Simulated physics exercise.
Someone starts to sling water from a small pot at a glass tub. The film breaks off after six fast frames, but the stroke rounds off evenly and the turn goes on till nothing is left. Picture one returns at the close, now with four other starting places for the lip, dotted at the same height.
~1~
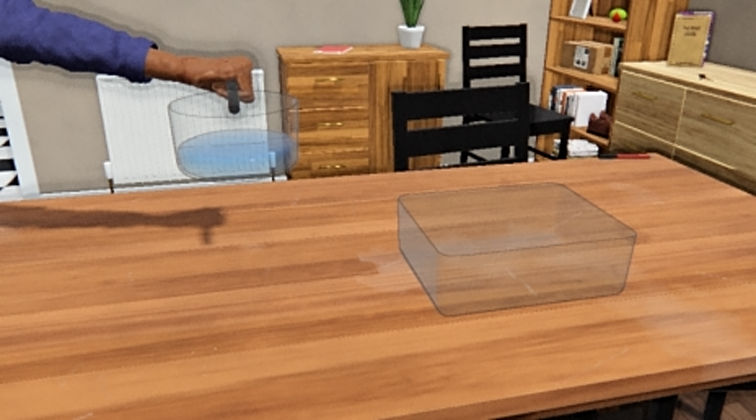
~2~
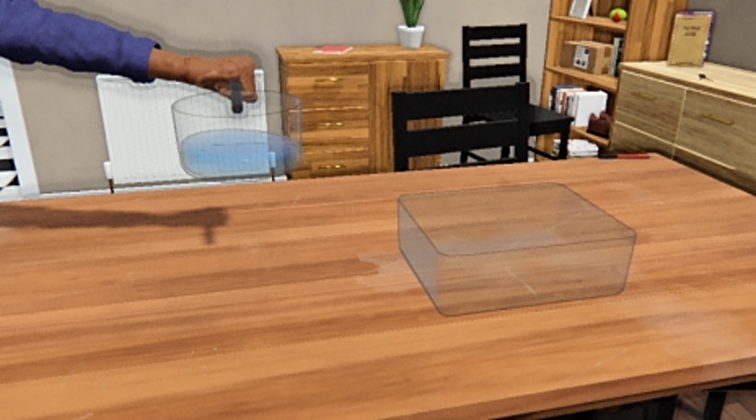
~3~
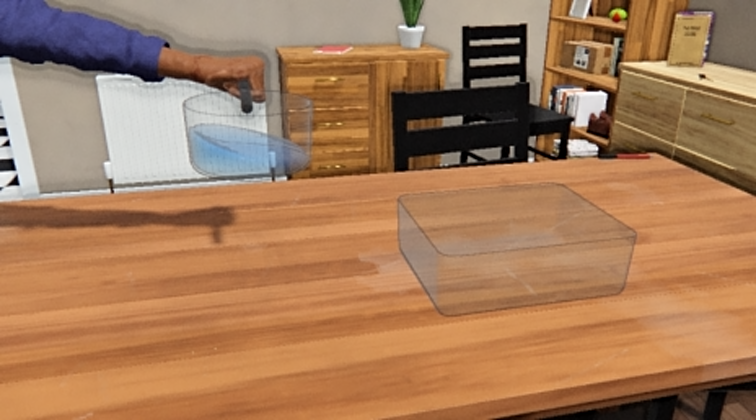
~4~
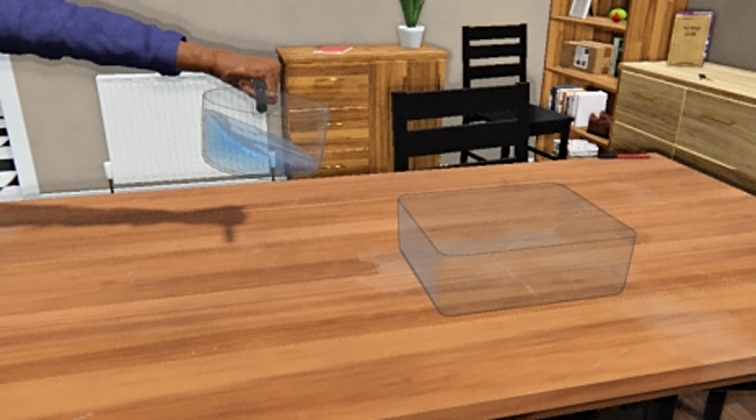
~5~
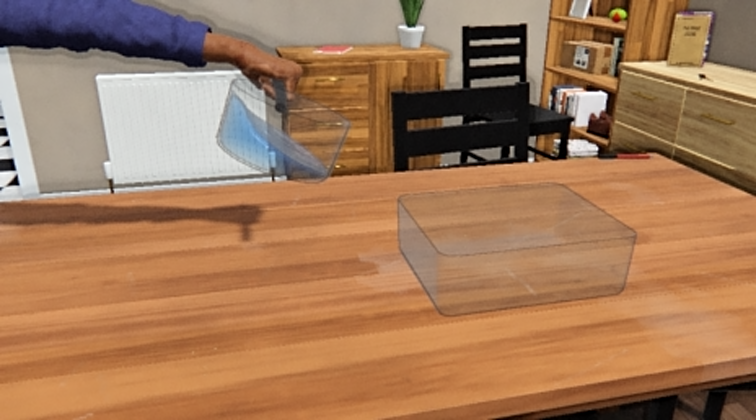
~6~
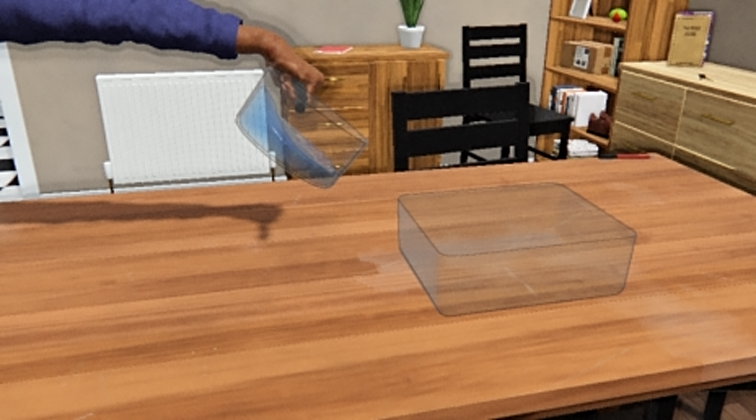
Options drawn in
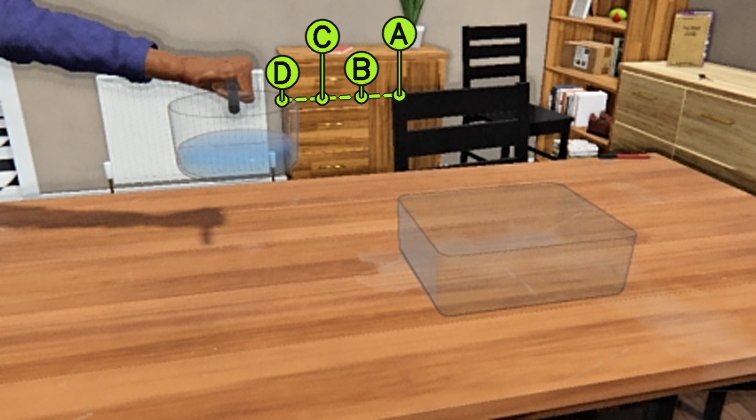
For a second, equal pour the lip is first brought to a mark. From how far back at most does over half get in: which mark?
The limit is C.
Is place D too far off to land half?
Yes, it does.
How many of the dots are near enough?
Three.
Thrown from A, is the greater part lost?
No.
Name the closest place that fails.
That would be D.
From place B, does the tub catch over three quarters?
Yes, it does.
In lime, A at (399, 95); B at (361, 96); C at (322, 98); D at (282, 100).
With A, about 89 % lands in the tub, 5 % falls short and 5 % goes beside or beyond.
With B, about 86 % lands in the tub, 2 % falls short and 11 % goes beside or beyond.
With C, about 68 % lands in the tub, 23 % falls short and 9 % goes beside or beyond.
With D, about 38 % lands in the tub, 58 % falls short and 4 % goes beside or beyond.
